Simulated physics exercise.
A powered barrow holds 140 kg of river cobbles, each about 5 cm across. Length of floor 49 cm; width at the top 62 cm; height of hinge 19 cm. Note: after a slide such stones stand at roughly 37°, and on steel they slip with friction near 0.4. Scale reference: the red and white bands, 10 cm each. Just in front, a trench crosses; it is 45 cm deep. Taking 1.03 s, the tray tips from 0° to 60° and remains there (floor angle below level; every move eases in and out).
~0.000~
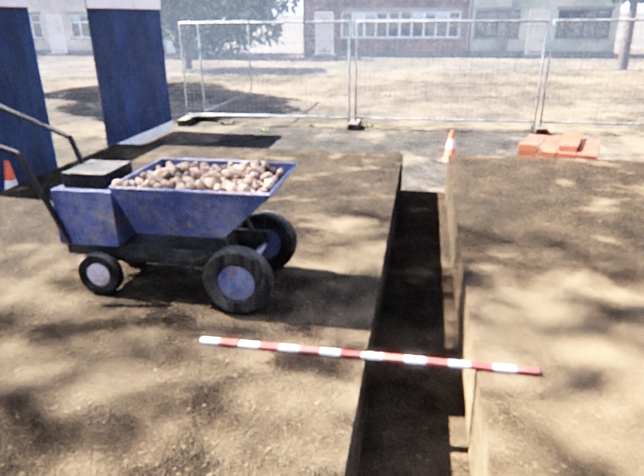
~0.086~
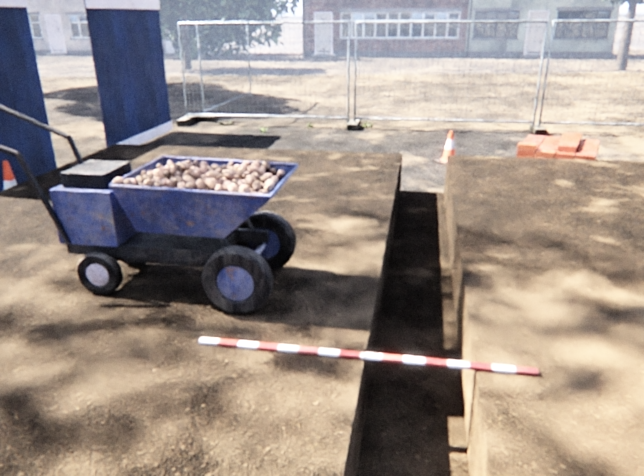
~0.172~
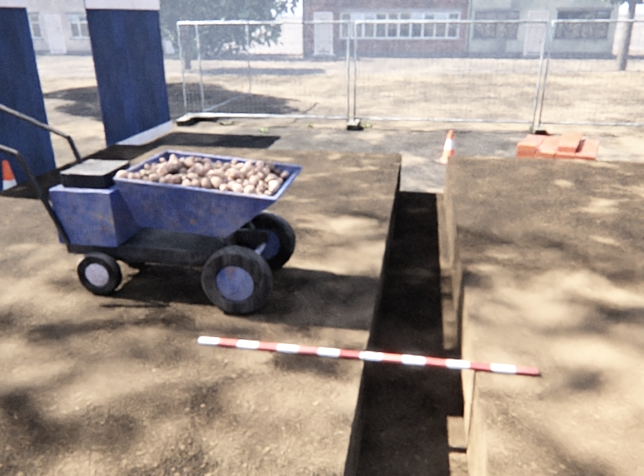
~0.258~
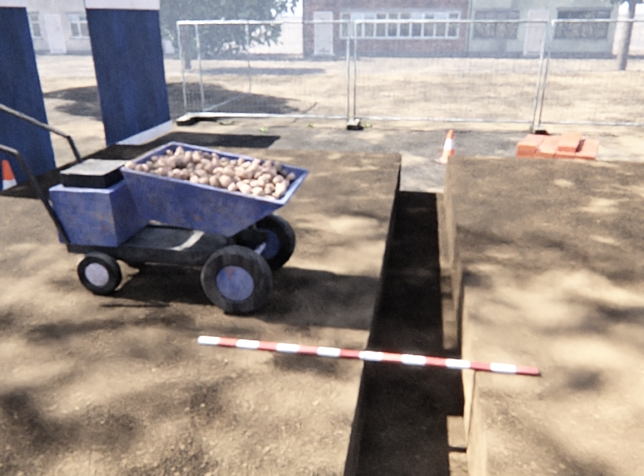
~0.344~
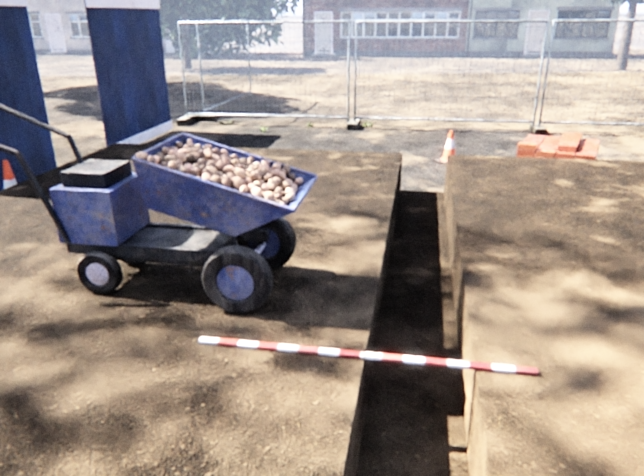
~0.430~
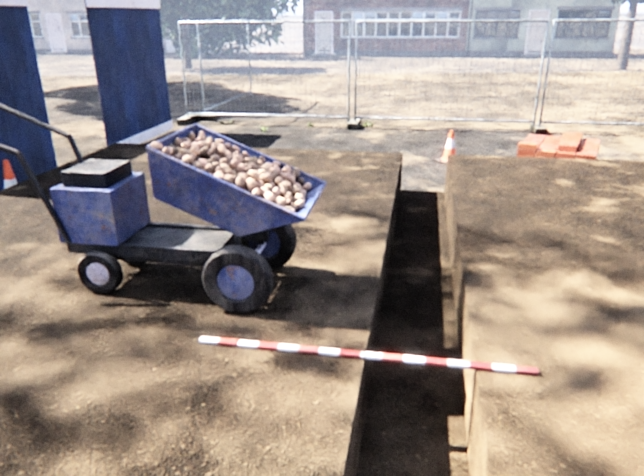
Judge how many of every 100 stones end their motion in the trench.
I would put it near 86 out of 100.
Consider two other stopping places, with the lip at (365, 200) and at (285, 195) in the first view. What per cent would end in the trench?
60 %, then 100 %.
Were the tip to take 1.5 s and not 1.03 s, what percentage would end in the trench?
Around 85 per cent would end in the trench.
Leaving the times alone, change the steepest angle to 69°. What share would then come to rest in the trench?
I'd expect around 85 in a hundred.
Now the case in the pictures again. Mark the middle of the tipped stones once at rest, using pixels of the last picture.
Their middle ends up near (414, 356).
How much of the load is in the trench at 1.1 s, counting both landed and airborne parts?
About 15 per cent by then.
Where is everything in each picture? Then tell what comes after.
In the first picture, the tray is at 0°, its lip at (270, 196); the top of the load is at (219, 170).
In the second picture, lip at (271, 197), floor tilted 1°, highest stones at (210, 168); the stones move at 0.2 m/s on average.
In the third picture, lip at (276, 200), floor tilted 4°, highest stones at (186, 165); the stones move at 0.4 m/s on average.
In the fourth picture, the tray is at 9°, its lip at (284, 204); the top of the load is at (182, 157); the stones move at 0.6 m/s on average.
In the fifth picture, lip at (294, 211), floor tilted 16°, highest stones at (185, 150); the stones move at 0.7 m/s on average.
In the sixth picture, the tray is at 23°, its lip at (305, 219); the top of the load is at (195, 141); the stones move at 0.7 m/s on average.
After 0.8 s the floor is at 50°; 100 % in the tray; the foremost stones are at (333, 225).
After 1.1 s the floor is at 60°; 71 % in the tray, 16 % short of the trench, 14 % in the trench; the foremost stones are at (405, 318).
After 1.5 s the floor is at 60°; 32 % in the tray, 14 % short of the trench, 54 % in the trench; the foremost stones are at (458, 369).
After 3.4 s the floor is at 60°; 0 % in the tray, 14 % short of the trench, 86 % in the trench; the foremost stones are at (459, 372).
